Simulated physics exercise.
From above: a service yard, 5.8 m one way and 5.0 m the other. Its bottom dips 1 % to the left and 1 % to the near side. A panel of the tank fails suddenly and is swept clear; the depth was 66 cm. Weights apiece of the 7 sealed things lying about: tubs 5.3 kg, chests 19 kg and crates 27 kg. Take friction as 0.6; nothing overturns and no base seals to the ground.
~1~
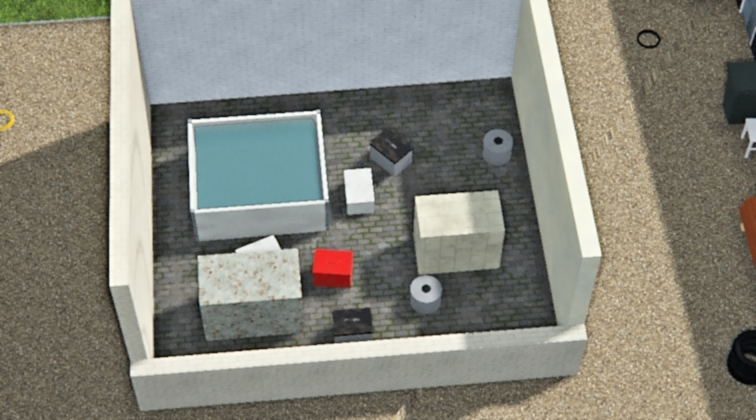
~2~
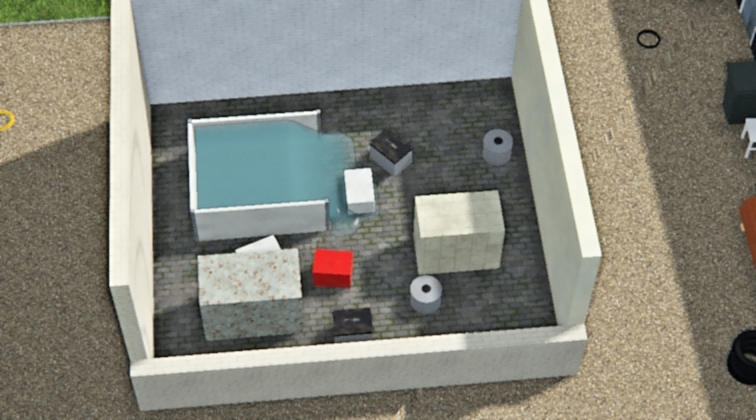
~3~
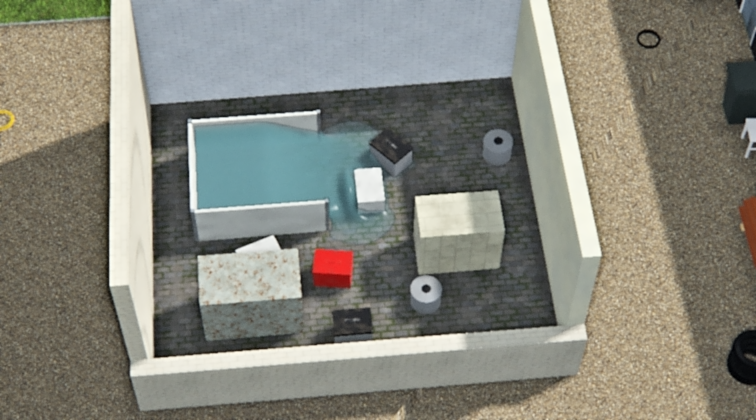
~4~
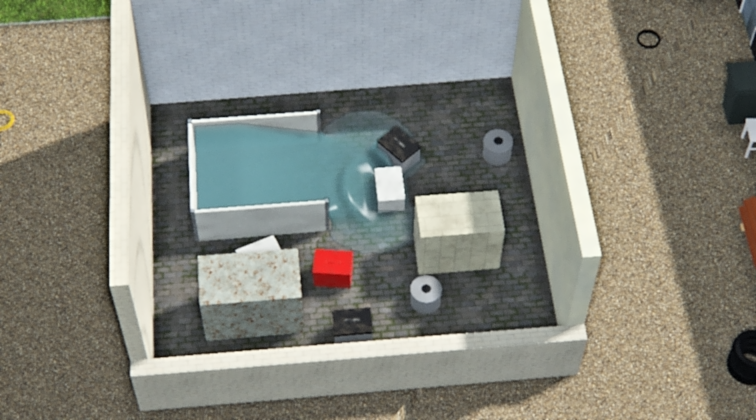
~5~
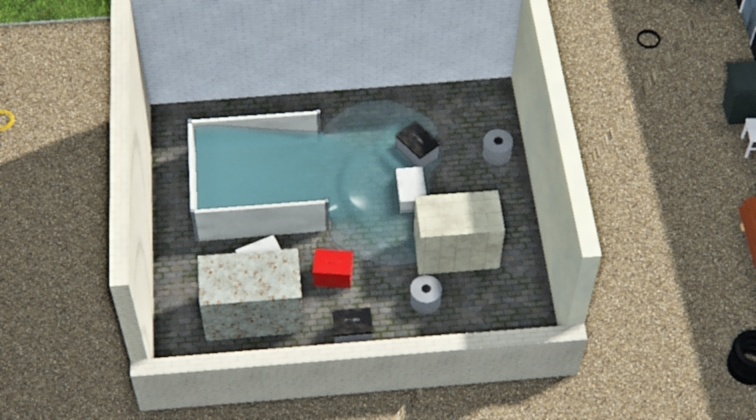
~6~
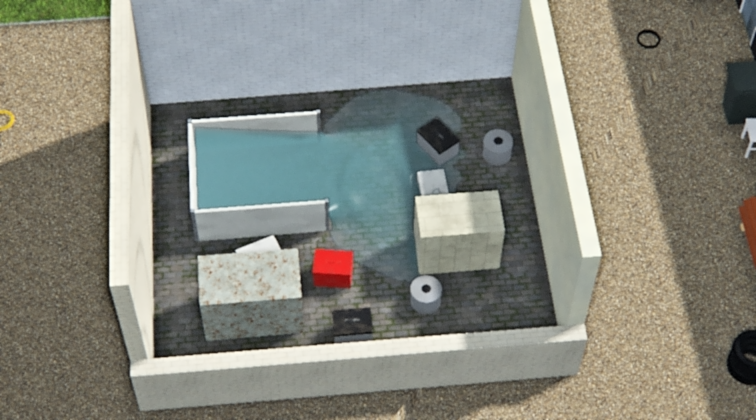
Service yard from above, a tank's right side giving way and water spreading across paving, pushing a white box and then a dark one rightward.
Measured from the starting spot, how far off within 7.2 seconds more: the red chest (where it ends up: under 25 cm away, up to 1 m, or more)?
The red chest is nudged along.
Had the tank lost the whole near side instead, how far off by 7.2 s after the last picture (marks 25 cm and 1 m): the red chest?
Then the red chest ends far away.
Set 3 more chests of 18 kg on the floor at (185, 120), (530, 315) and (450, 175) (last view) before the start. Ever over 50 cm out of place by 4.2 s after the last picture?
In that order: Less, over, more.
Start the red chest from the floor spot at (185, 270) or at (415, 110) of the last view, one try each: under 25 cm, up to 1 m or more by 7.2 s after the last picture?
In that order: It slides a little; it travels far.
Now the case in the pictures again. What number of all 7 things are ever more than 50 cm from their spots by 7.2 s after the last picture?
I count 6.
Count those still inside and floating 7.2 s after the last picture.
At that moment 4.
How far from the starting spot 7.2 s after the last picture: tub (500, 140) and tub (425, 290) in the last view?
In that order: 250 cm, 100 cm.
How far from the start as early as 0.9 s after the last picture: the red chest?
Roughly 0 cm by then.
Then, 0.9 s after the last picture the red chest is near (333, 262), 0.0 m from its start, aground; 2 afloat.
Then, 2.8 s after the last picture the red chest is near (333, 262), 0.0 m from its start, aground; 4 afloat.
Then, 4.8 s after the last picture the red chest is near (312, 264), 0.3 m from its start, afloat; 4 afloat.
Then, 7.2 s after the last picture the red chest is near (292, 237), 0.7 m from its start, aground; 4 afloat.
